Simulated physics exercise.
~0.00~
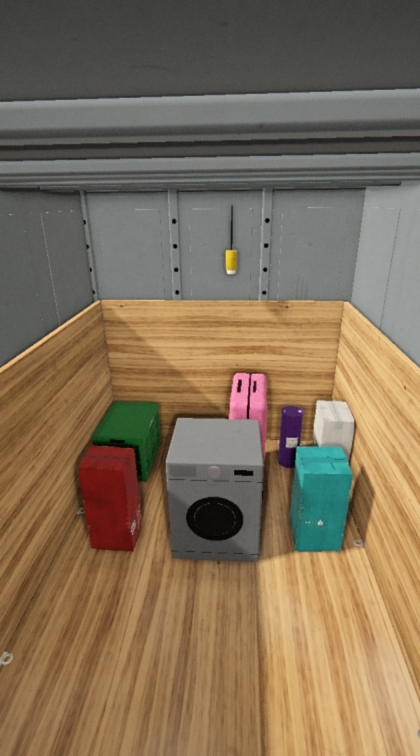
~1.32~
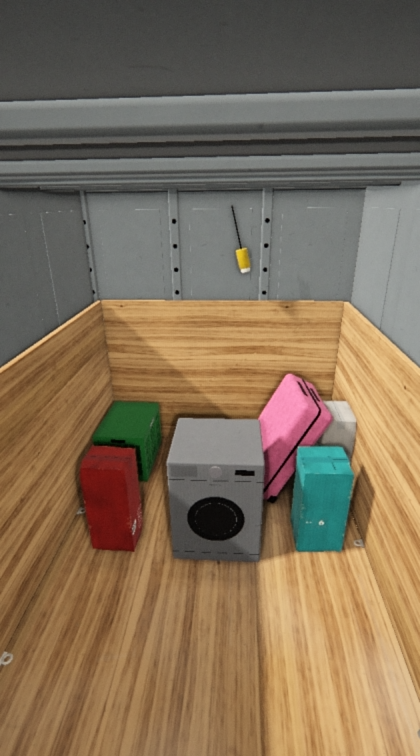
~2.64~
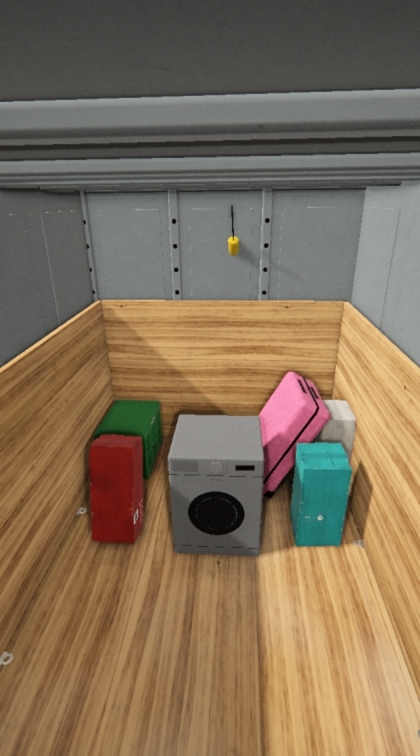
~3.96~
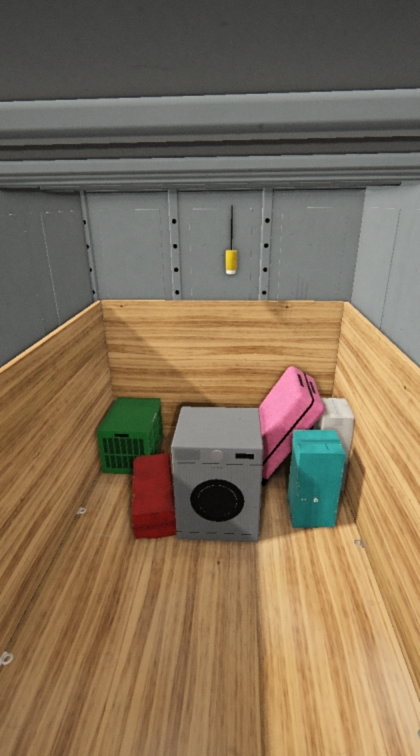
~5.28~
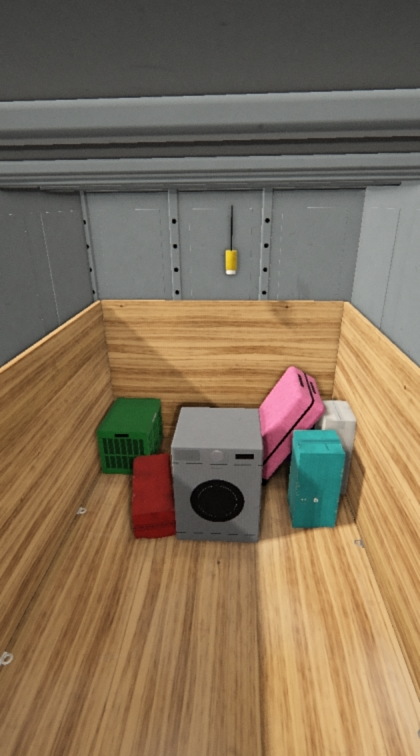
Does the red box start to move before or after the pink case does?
The red box starts to move after the pink case, which has already tipped to the right while the box is still standing in place.
